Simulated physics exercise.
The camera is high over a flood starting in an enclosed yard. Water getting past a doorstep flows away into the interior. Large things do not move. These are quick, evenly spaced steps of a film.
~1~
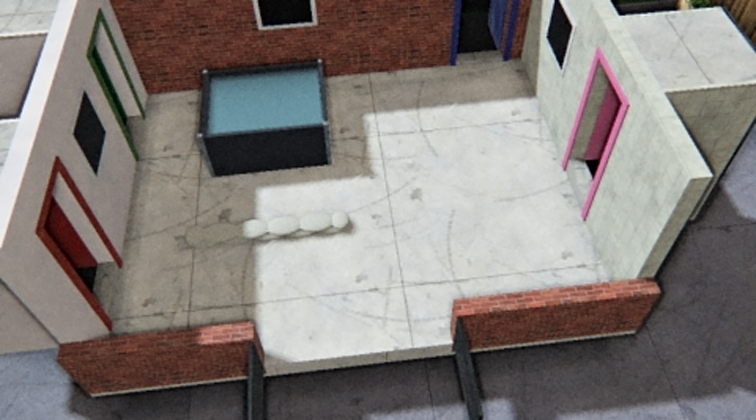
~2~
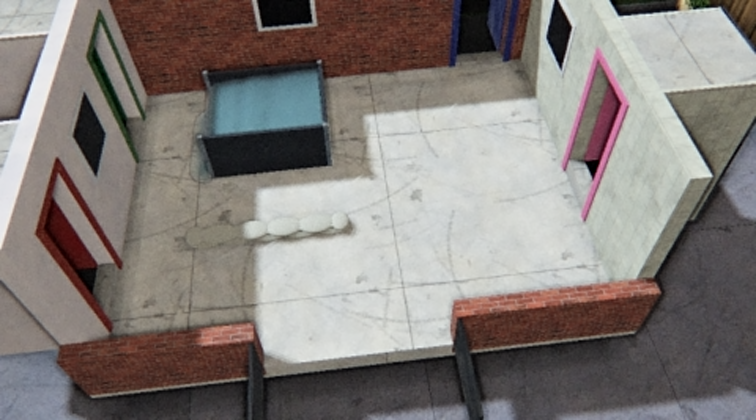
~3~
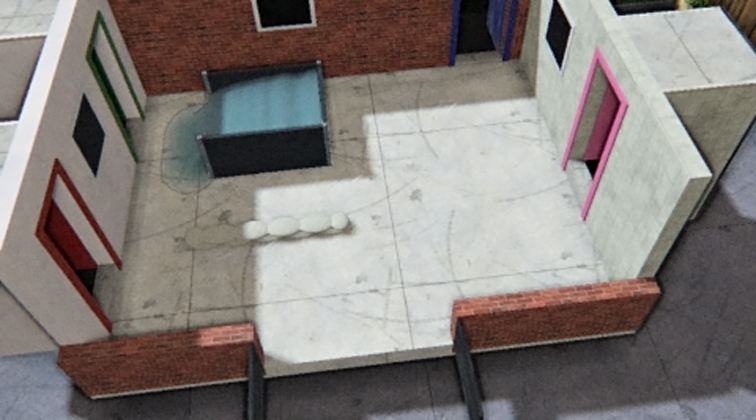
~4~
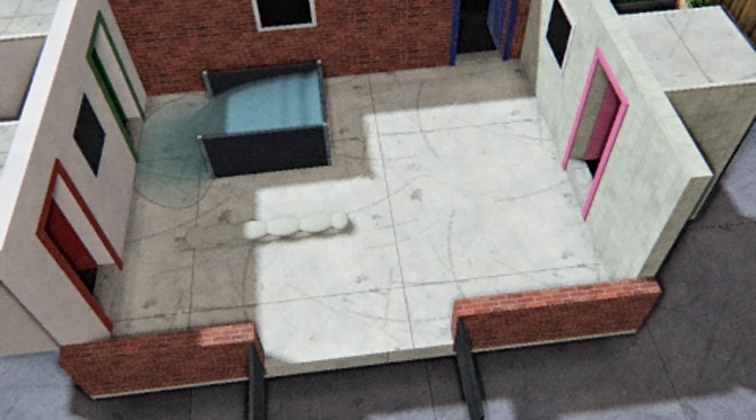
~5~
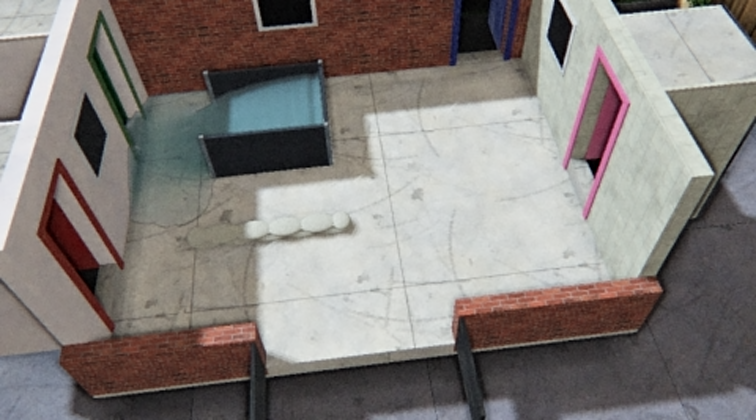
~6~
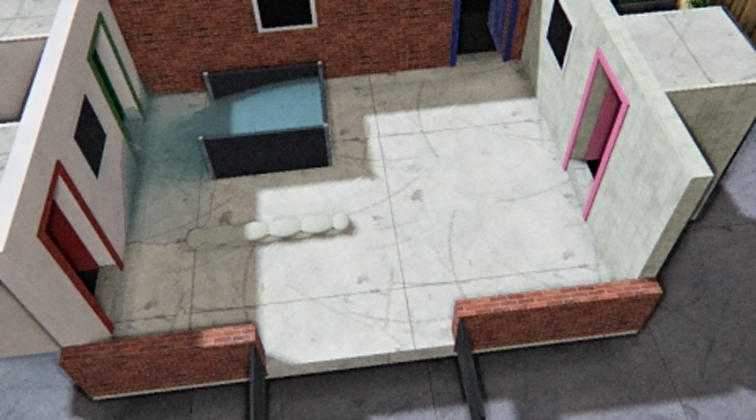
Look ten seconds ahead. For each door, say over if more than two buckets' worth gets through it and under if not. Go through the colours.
As I see it, the blue door will not top two buckets; the red door will not top two buckets; the pink door will not top two buckets; the green door will top two buckets.
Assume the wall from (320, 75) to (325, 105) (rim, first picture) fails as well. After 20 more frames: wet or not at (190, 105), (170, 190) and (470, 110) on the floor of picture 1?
In turn: Free of water, free of water, covered.
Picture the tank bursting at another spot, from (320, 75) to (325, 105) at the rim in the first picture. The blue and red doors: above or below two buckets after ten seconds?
The blue door tops the limit and the red door remains within the limit.
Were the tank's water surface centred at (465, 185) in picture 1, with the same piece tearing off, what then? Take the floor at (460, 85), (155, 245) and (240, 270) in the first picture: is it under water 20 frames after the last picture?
One after the other: Untouched, reached, reached.
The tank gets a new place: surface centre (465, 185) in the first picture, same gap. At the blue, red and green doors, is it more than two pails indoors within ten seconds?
Result: Blue door stays inside the limit, red door tops the limit, green door tops the limit.
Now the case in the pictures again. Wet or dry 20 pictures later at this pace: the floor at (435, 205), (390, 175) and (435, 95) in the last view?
Result, in that order: Not wetted / not wetted / wetted.
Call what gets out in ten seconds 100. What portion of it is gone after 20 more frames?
I'd estimate close to 80 per cent.
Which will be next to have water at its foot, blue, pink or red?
The red one.
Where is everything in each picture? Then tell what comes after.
The first picture shows the tank at (264, 101) is whole and still.
In the second picture, water pours out at (213, 129) and has run to (208, 180).
In the third picture, water pours out at (213, 133) and has run to (178, 187).
In the fourth picture, the front is at (141, 188), out from the gap at (214, 134).
In the fifth picture, water pours out at (215, 135) and has run to (131, 215).
In the sixth picture, water pours out at (215, 136) and has run to (127, 241).
A moment on, water covers 15 % of the floor; the blue door not reached, the red door wet at the sill, nothing in, the pink door not reached, the green door far over two buckets in.
Next, water covers 25 % of the floor; the blue door not reached, the red door wet at the sill, nothing in, the pink door not reached, the green door far over two buckets in.
Then, water covers 45 % of the floor; the blue door not reached, the red door wet at the sill, nothing in, the pink door not reached, the green door far over two buckets in.
Later, water covers 85 % of the floor; the blue door wet at the sill, nothing in, the red door wet at the sill, nothing in, the pink door wet at the sill, nothing in, the green door far over two buckets in.
In the end, water covers 90 % of the floor; the blue door wet at the sill, nothing in, the red door wet at the sill, nothing in, the pink door wet at the sill, nothing in, the green door far over two buckets in.
